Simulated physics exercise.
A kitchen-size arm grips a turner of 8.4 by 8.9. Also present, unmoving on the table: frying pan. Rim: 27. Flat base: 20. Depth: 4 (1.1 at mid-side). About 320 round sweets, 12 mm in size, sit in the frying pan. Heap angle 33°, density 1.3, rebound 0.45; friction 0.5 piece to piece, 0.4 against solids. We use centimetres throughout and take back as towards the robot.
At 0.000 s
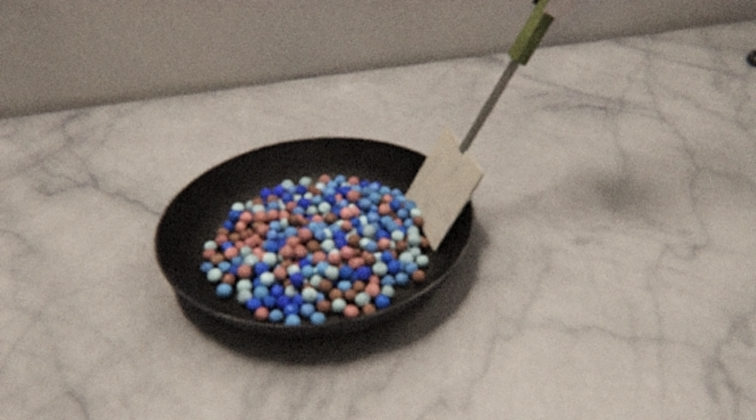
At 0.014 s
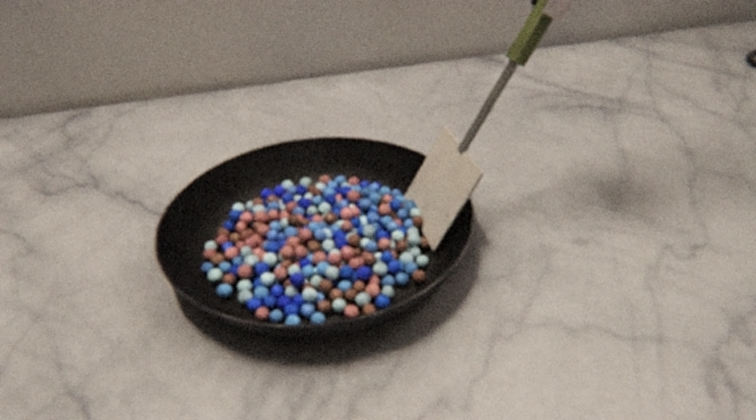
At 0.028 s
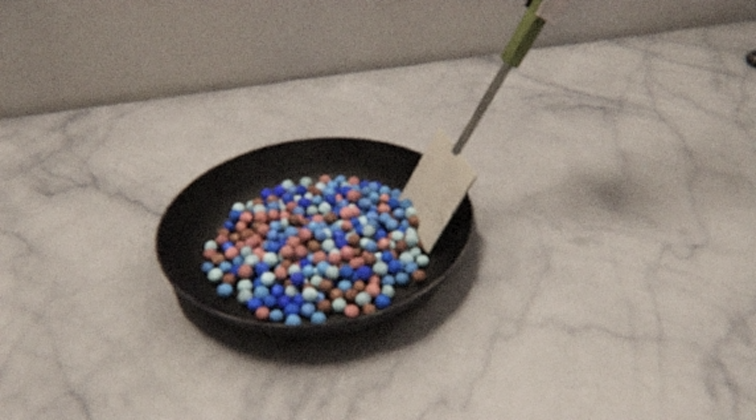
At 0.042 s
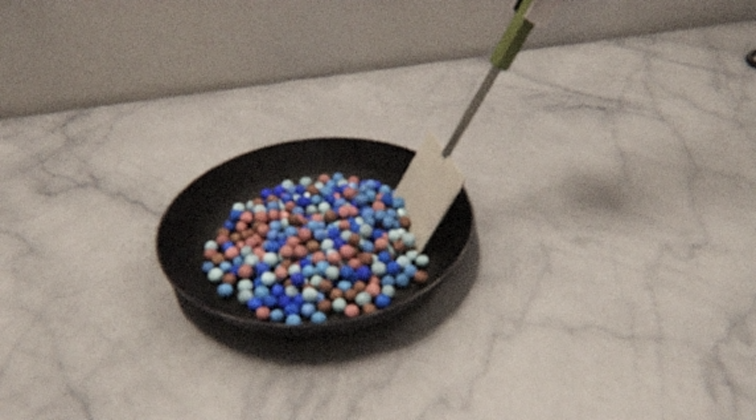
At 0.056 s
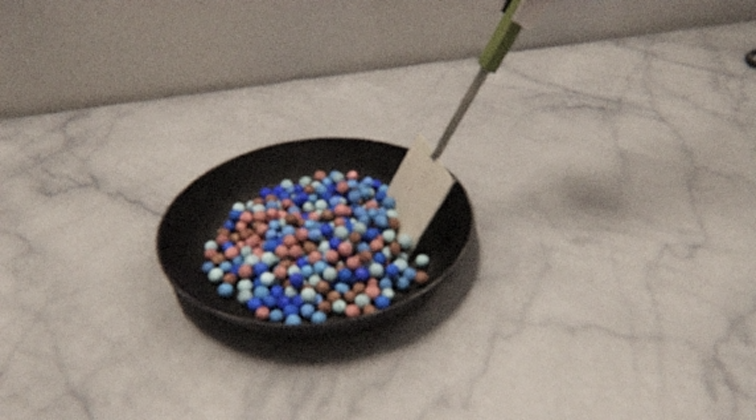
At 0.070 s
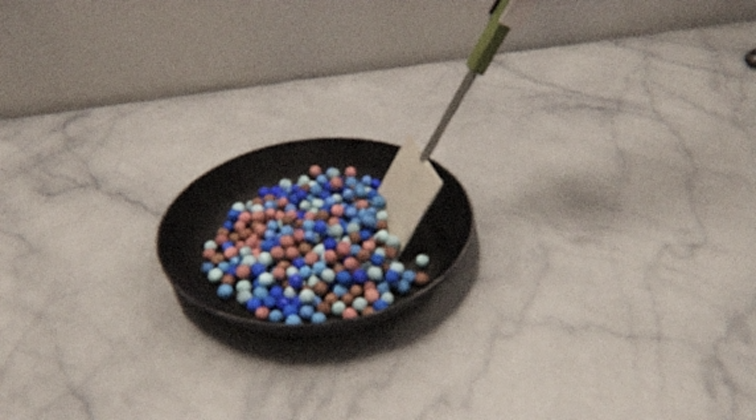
On a marbled surface, a turner slides left through colourful round sweets in a black frying pan.
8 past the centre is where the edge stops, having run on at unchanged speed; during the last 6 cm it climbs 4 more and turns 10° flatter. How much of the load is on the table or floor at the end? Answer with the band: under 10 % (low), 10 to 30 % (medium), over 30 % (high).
Low, under 10 %.
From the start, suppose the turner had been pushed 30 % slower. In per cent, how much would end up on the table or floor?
About 0 in a hundred.
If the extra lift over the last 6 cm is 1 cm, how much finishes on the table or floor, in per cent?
It comes to around 5 percent.
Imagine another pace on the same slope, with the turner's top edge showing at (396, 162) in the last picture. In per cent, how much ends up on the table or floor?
Some 15 percent.
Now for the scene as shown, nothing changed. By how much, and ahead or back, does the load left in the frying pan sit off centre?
About 5.0 centimetres ahead.
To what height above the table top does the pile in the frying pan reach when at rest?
Close to 5.0 centimetres high.
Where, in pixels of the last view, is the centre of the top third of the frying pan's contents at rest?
The centre sits at about (214, 245).
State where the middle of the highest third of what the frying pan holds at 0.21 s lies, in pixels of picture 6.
I'd say close to (252, 233).
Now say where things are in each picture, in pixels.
In the first frame, turner top edge at (464, 148), sloping 61°; upper third of the load around (322, 231), from x 205 to 425, top at y 180; 320 in the frying pan.
In the second frame, turner top edge at (463, 148), sloping 61°; upper third of the load around (322, 231), from x 210 to 420, top at y 180.
In the third frame, turner top edge at (457, 150), sloping 61°; upper third of the load around (322, 231), from x 210 to 420, top at y 180.
In the fourth frame, turner top edge at (447, 153), sloping 61°; upper third of the load around (323, 229), from x 210 to 420, top at y 180.
In the fifth frame, turner top edge at (436, 155), sloping 61°; upper third of the load around (323, 229), from x 210 to 420, top at y 175.
In the sixth frame, turner top edge at (425, 157), sloping 61°; upper third of the load around (321, 229), from x 210 to 420, top at y 170; 320 in the frying pan.
By 0.14 s, sloping 61°, highest piece 4 above the table; 320 in the frying pan.
By 0.21 s, sloping 58°, highest piece 5 above the table; 320 in the frying pan.
By 0.44 s, sloping 51°, highest piece 5 above the table; 306 in the frying pan, 14 on the table or floor.
By 1.49 s, sloping 51°, highest piece 4 above the table; 306 in the frying pan, 14 on the table or floor.
Final count, 306 in the frying pan, 14 on the table or floor. That is 4 % on the table or floor.
